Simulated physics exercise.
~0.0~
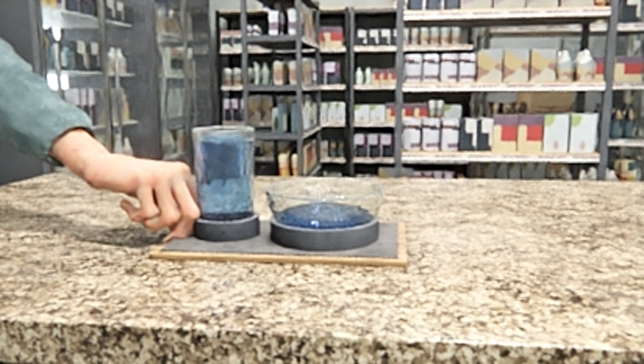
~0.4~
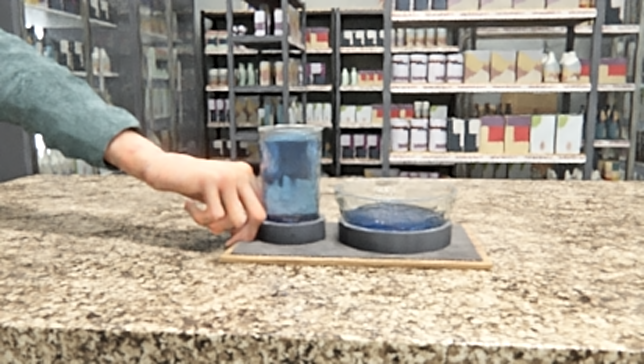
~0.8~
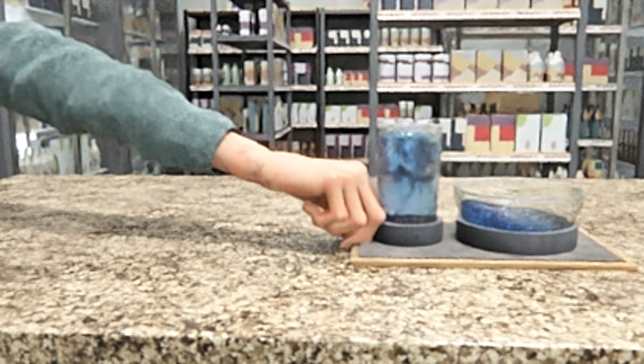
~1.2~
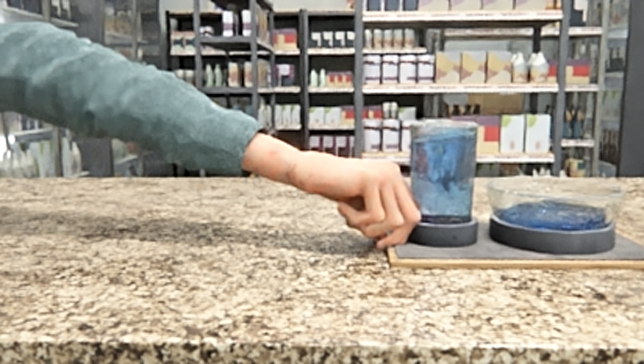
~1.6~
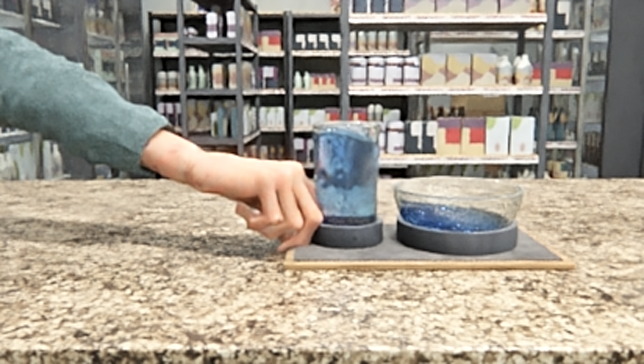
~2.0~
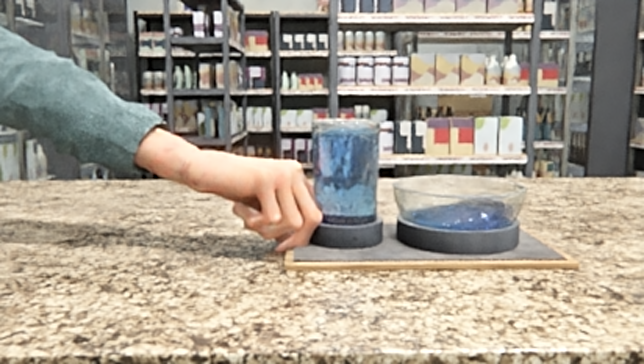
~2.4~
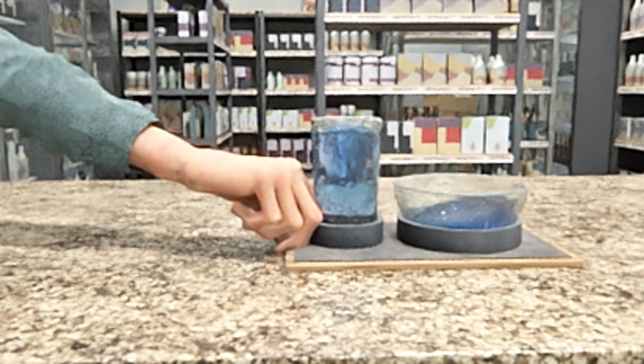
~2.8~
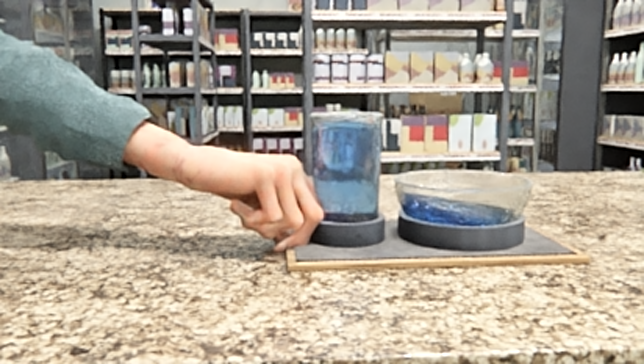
Shop counter with a hand sliding a tray of blue water in a glass and bowl right, then back left, and stopping.
